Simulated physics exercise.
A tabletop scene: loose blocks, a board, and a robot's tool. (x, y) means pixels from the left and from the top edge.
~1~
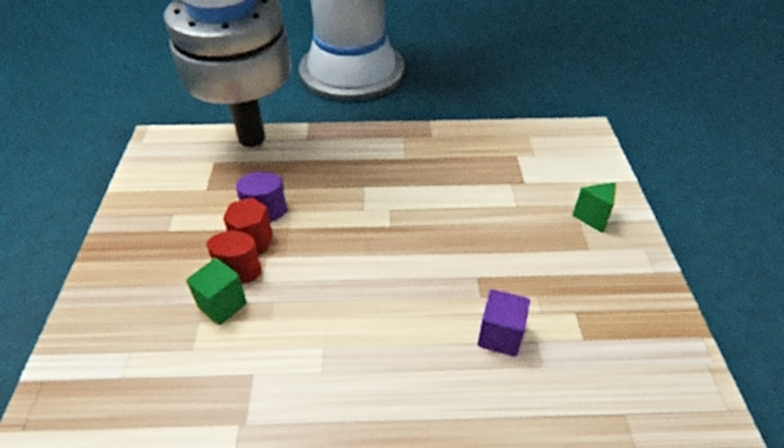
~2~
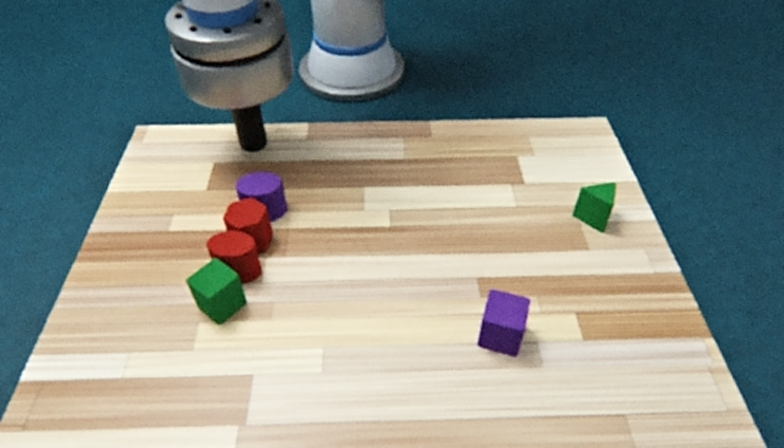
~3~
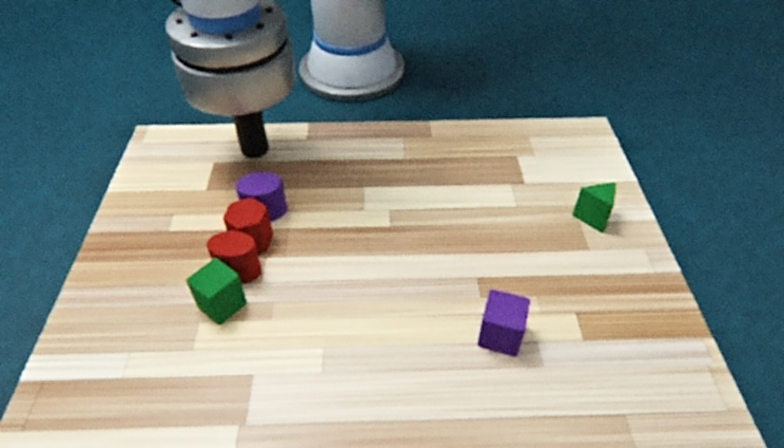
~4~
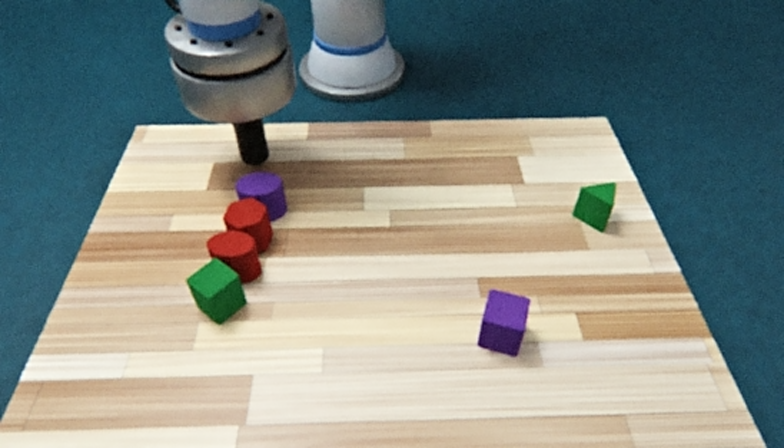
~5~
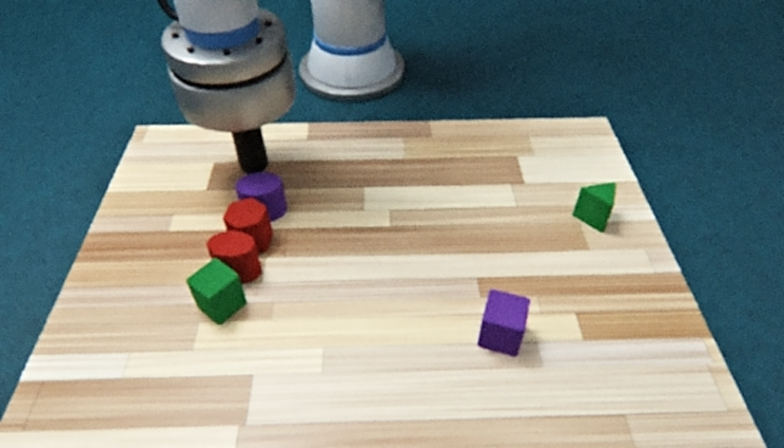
On a wooden tabletop, a robot's dark tool edging slowly toward a purple round block while the scattered coloured blocks stay still.
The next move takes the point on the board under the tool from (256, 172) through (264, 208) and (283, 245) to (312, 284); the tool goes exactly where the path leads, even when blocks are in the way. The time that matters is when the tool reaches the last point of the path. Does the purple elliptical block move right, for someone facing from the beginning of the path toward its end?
No - that is not the case.
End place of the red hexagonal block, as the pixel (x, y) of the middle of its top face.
Its top centre is at about (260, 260).
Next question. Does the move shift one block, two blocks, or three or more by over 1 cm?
Going by the path, three or more of them shift by more than about 1 cm.
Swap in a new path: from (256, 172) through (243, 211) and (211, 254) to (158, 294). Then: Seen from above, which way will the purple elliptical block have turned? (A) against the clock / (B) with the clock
The answer is A.
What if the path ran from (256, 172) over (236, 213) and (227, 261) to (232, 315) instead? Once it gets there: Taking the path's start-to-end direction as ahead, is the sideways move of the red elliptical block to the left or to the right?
That's a shift to the left.
On the path given first. One third of the way, tool (263, 202); green four-sided block (209, 280); red elliptical block (224, 249); red hexagonal block (251, 225), turned 45° clockwise; purple elliptical block (276, 199), turned 15° anticlockwise.
Two thirds of the way, tool (282, 239); green four-sided block (200, 286), turned 30° anticlockwise; red elliptical block (217, 256), turned 35° clockwise; red hexagonal block (256, 245), turned 85° clockwise; purple elliptical block (313, 218), turned 60° anticlockwise.
At the end, tool (311, 278); green four-sided block (199, 287), turned 30° anticlockwise; red elliptical block (216, 256), turned 35° clockwise; red hexagonal block (260, 260), turned 130° clockwise; purple elliptical block (325, 223), turned 100° anticlockwise.
